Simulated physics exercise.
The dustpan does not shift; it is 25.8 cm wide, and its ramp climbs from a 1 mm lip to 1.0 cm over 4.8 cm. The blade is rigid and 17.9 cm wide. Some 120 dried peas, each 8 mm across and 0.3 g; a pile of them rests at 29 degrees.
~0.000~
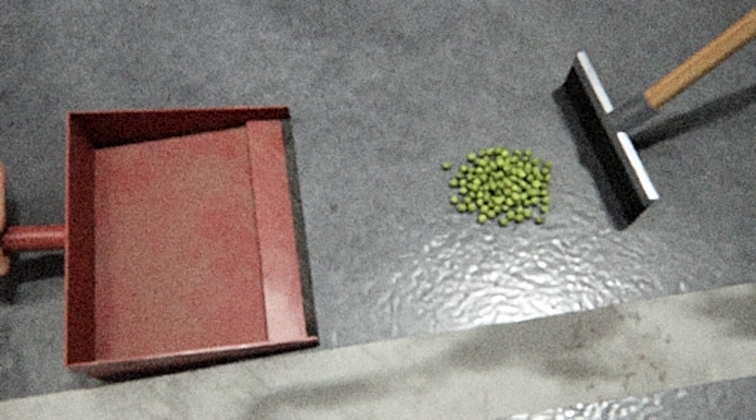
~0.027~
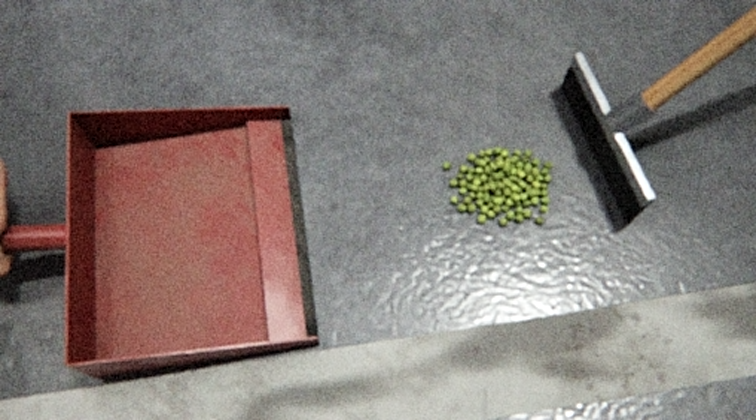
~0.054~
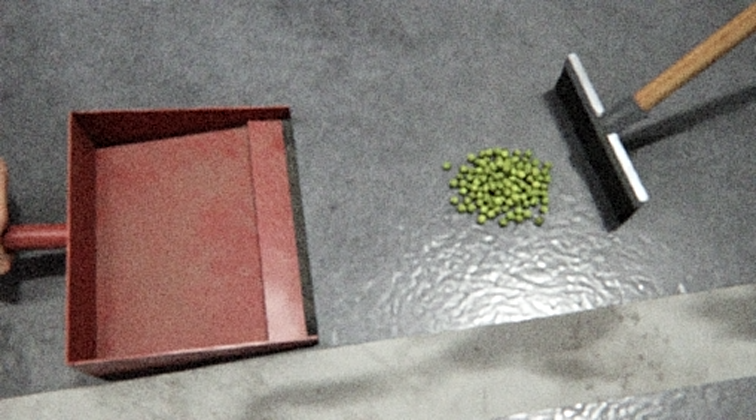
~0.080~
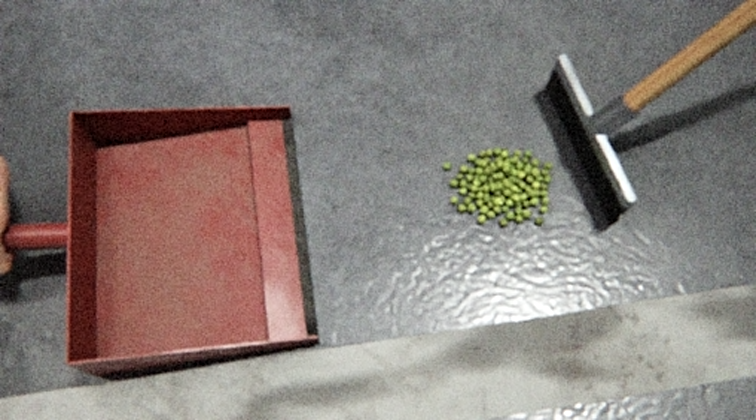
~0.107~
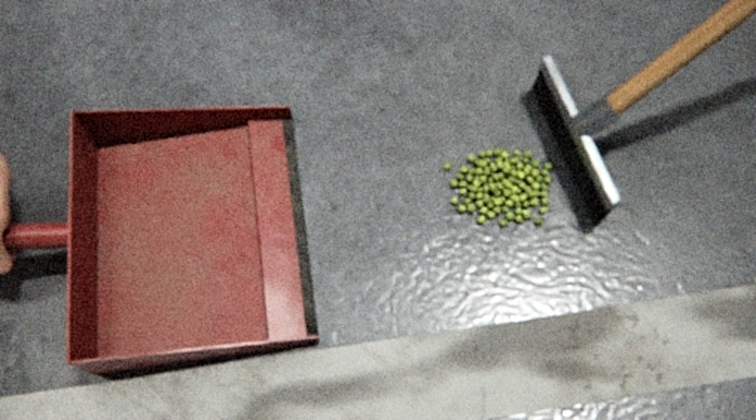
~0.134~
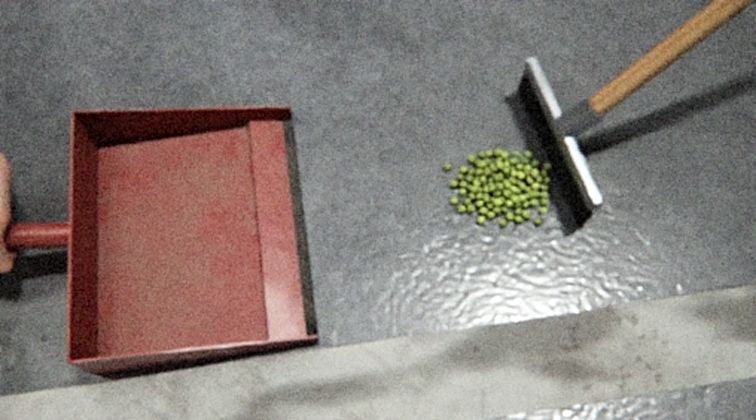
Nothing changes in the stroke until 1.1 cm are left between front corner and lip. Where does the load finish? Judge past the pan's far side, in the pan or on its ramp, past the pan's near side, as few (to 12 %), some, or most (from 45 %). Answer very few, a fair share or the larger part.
Far side: Very few, pan: A fair share, near side: Very few.
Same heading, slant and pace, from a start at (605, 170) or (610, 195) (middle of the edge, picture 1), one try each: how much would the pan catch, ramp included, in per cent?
Some 35 and 35 per cent.
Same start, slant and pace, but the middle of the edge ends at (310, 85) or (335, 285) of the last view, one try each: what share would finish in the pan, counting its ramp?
About 10 and 40 per cent.
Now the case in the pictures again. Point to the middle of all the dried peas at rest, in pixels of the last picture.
At about (308, 215).
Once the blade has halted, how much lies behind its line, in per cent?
Roughly 10 per cent.
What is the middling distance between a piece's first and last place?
Roughly 22 cm.
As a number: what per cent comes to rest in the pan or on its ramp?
Some 30 per cent.
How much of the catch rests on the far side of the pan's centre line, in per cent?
About 80 per cent.
Then, at 0.34 s, middle of the blade 15 cm from the lip; 0 % over the lip, far side 0 %, near side 0 %.
After 0.47 s, middle of the blade 7 cm from the lip; 0 % over the lip, far side 0 %, near side 0 %.
Then, at 0.74 s, middle of the blade 3 cm from the lip; 55 % over the lip, far side 0 %, near side 5 %.
In the end, at 1.4 s, far side 0 %, pan 30 %, near side 5 %, in front of the lip or behind the blade 65 %.
